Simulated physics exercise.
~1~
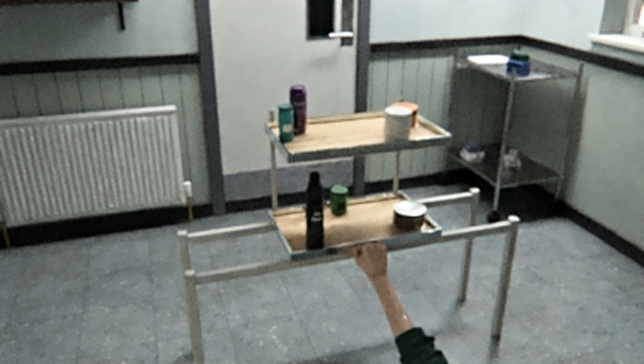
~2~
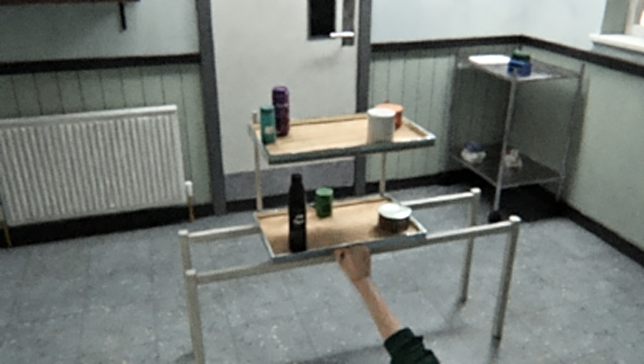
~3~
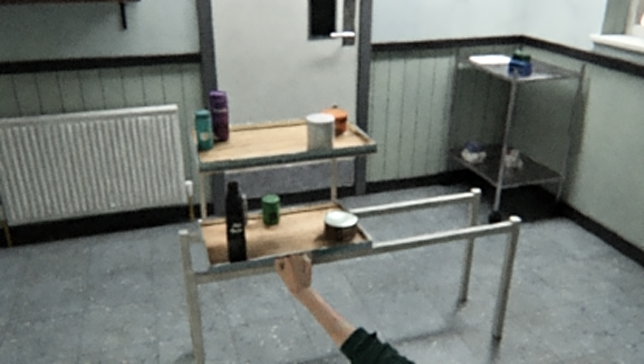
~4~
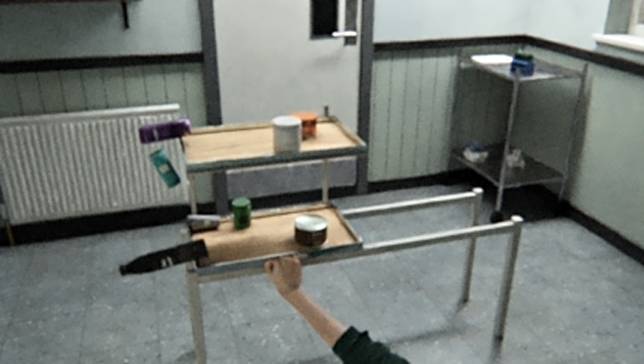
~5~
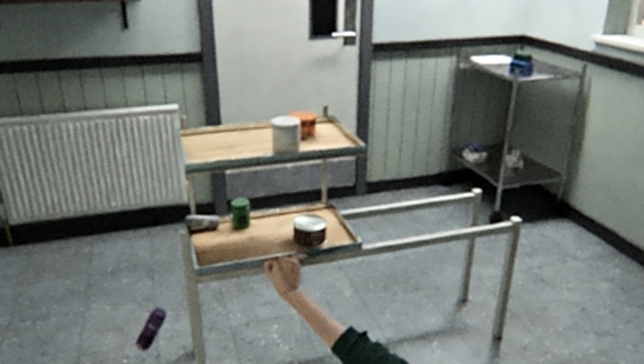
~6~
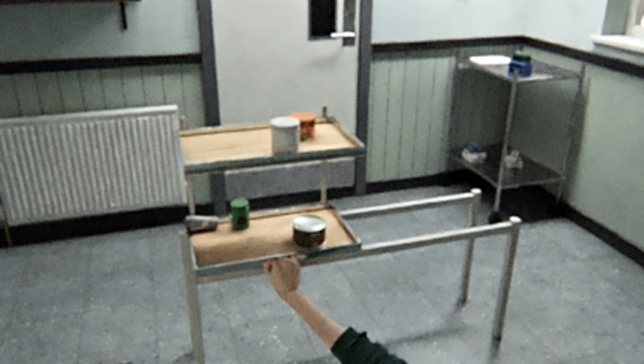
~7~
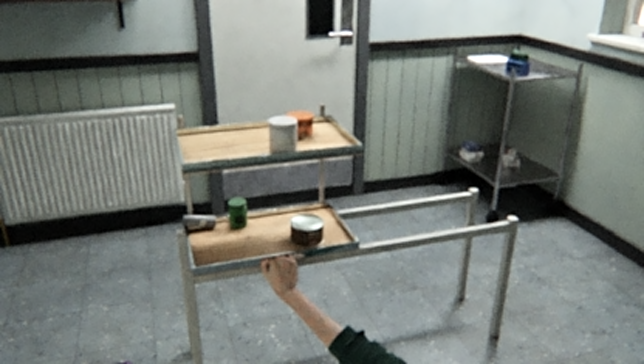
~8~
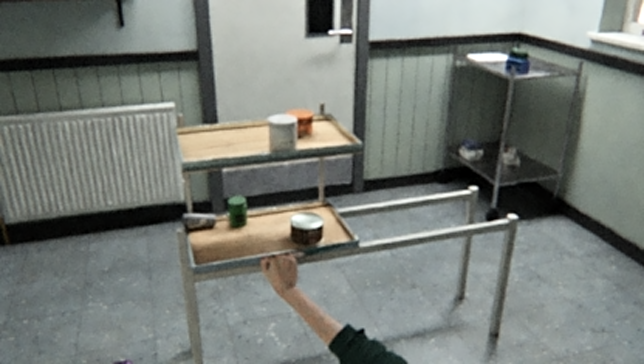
Hand sliding a two-tier tray left until it stops, toppling bottles and cans, some falling off while tubs and jars stay upright.
